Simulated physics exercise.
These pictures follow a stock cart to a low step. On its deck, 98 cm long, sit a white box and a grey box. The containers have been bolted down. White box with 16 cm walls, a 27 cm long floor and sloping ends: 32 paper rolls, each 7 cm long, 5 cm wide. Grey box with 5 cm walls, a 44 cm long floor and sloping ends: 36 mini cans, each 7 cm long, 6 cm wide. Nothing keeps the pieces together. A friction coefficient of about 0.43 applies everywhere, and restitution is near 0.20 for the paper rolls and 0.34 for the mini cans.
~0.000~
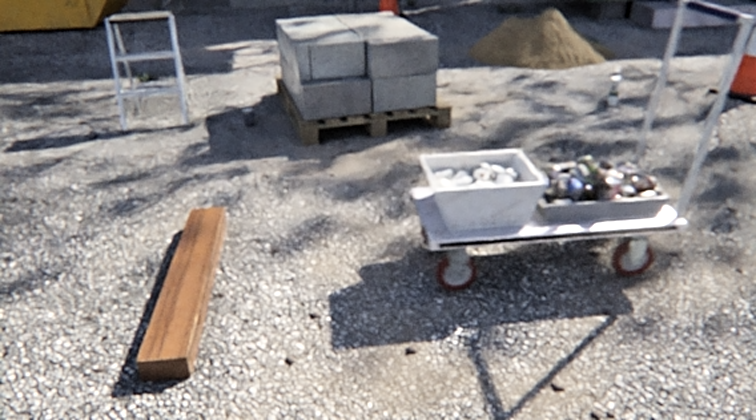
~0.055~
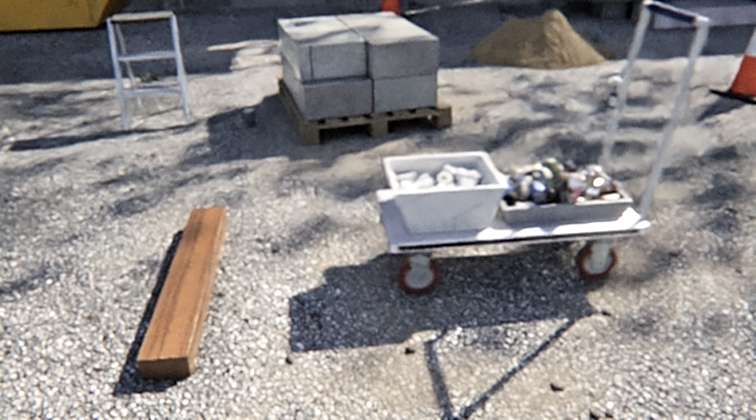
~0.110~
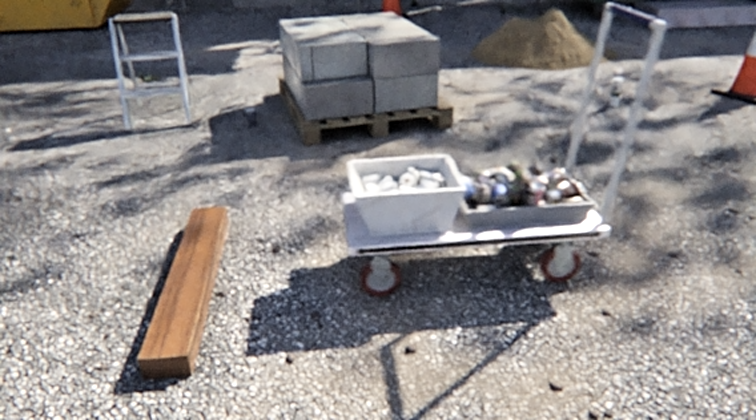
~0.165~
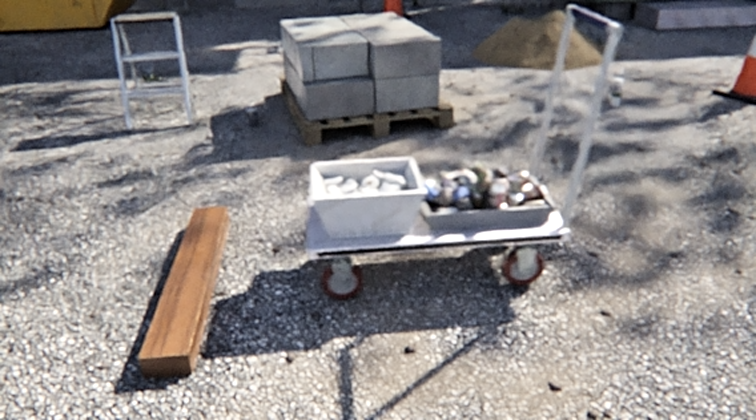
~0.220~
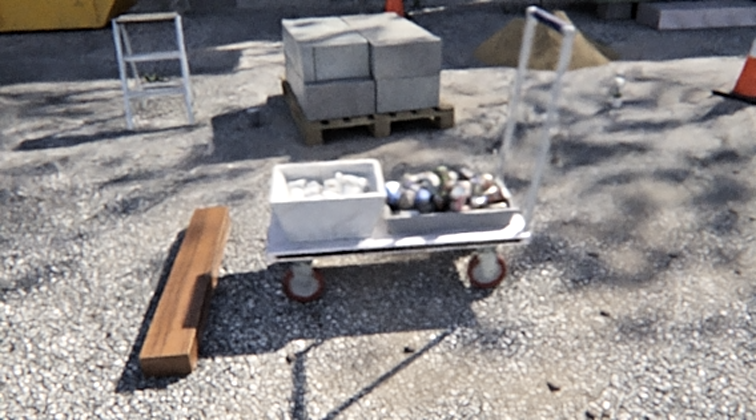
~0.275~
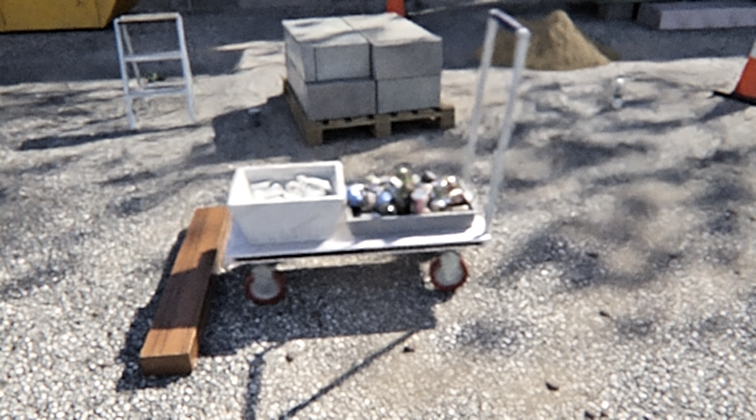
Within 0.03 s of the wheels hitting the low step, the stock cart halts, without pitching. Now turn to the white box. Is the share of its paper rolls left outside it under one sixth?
Yes, it is under a sixth.
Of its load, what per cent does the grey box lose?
Grey box: 30%.
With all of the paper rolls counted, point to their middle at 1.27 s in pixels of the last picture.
Around (240, 212).
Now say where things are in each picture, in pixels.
In the first frame (places track the rim corner closest to us here; the camera moves round a little), white box (439, 190); grey box (547, 206); 89 cm to go; all still inside.
The second frame shows white box (398, 193); grey box (508, 208); 74 cm to go.
The third frame shows white box (356, 196); grey box (469, 211); 59 cm to go.
The fourth frame shows white box (315, 198); grey box (429, 214); 44 cm to go.
The fifth frame shows white box (273, 201); grey box (390, 217); 29 cm to go.
The sixth frame shows white box (231, 204); grey box (350, 220); 14 cm to go; all still inside.
After 0.31 s, contact.
After 0.41 s, the white box has all 32 and the grey box is down by 2 of 36.
After 0.53 s, the white box is down by 1 of 32 and the grey box is down by 7 of 36.
After 0.76 s, the white box is down by 2 of 32 and the grey box is down by 10 of 36.
Final count (at 1.27 s), the white box is down by 2 of 32 and the grey box is down by 10 of 36. Asked share, 2 of 32, 6 per cent.
